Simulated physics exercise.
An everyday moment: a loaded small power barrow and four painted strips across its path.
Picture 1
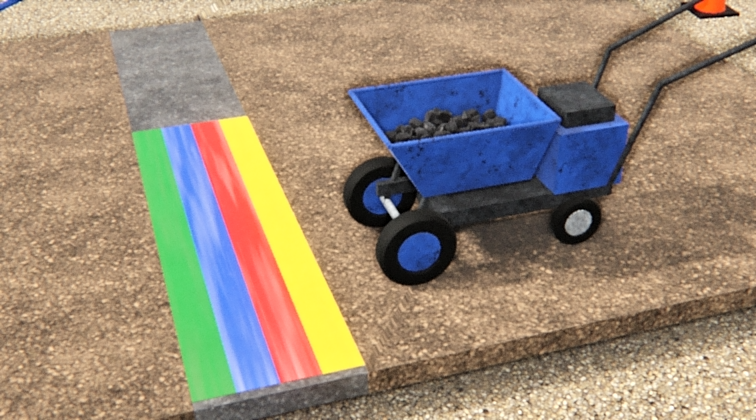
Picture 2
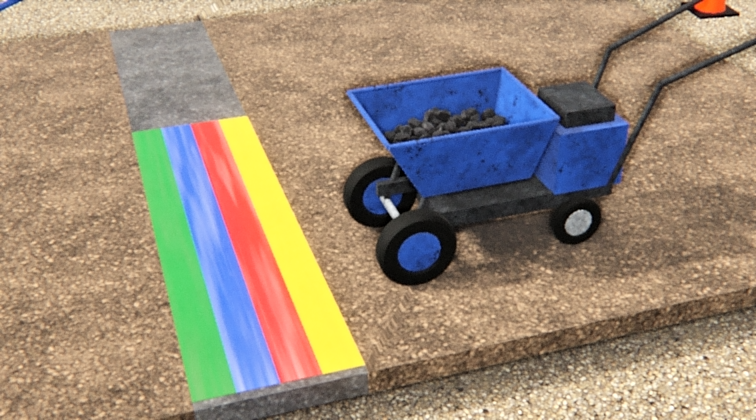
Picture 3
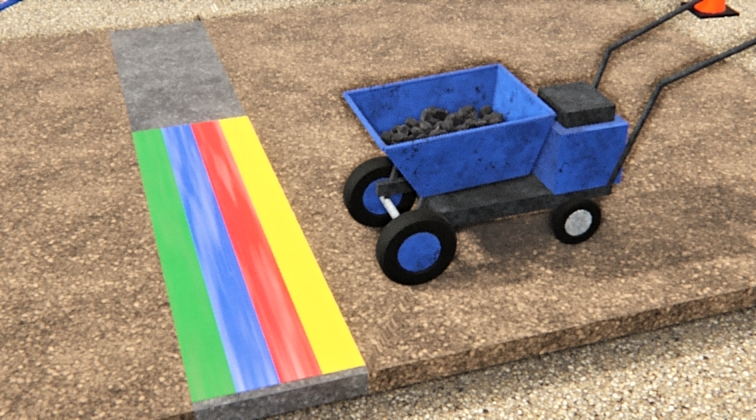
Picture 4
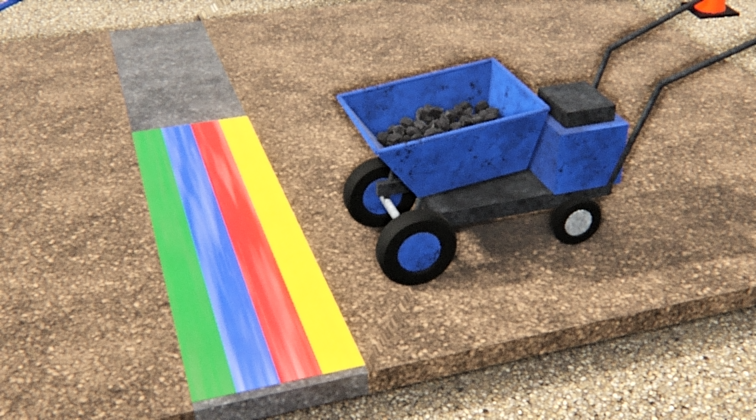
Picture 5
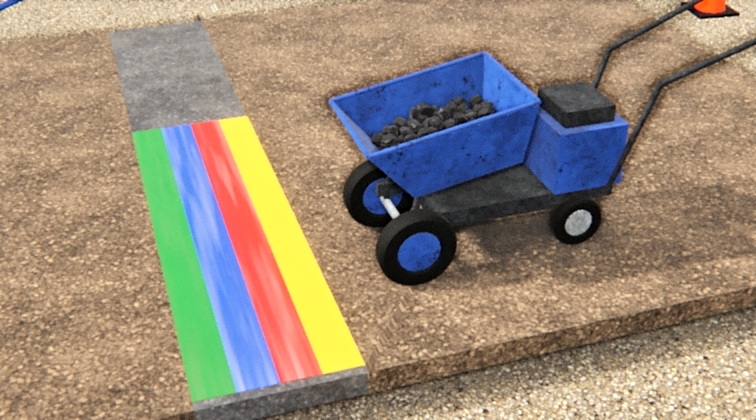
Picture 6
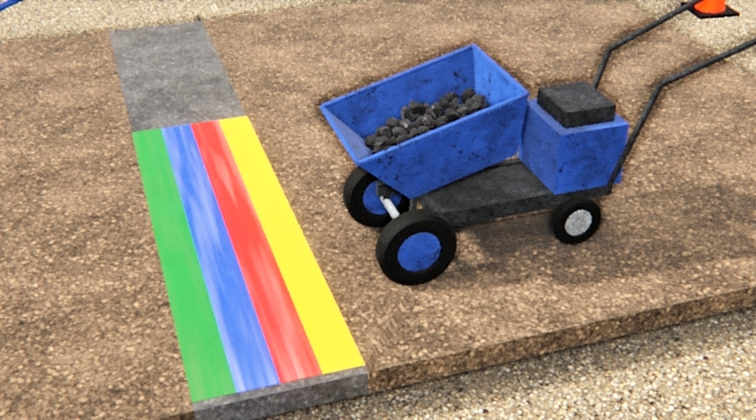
On brown gritty ground, a blue power barrow's skip loaded with dark lumps tilting gradually left toward four painted strips, wheels still.
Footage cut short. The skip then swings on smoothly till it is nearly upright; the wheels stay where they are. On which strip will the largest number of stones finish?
The largest number finish on the red strip.
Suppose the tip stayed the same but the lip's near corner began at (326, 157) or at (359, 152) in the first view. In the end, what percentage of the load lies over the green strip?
30 % and 20 %, in that order.
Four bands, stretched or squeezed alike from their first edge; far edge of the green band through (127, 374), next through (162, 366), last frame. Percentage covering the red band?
In turn, 40 and 40 in a hundred.
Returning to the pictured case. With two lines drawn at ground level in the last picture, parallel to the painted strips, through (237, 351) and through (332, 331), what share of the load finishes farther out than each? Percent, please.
Roughly 20 per cent, and 80 per cent.
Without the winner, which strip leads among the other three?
I'd say the blue strip.
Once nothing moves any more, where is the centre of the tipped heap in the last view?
It settles centred around (249, 274).
Just after the last frame, skip tipped steeply; every one in the skip.
A moment on, skip tipped steeply; almost all in the skip; just a few over the red strip.
Further on, skip tipped right over; roughly half in the skip; just a few over the yellow strip; roughly a quarter over the red strip; roughly a quarter over the blue strip; about a tenth over the green strip; just a few off the paint.
When it is over, skip tipped right over; roughly a quarter in the skip; about a tenth over the yellow strip; roughly a third over the red strip; roughly a quarter over the blue strip; about a tenth over the green strip; just a few off the paint.
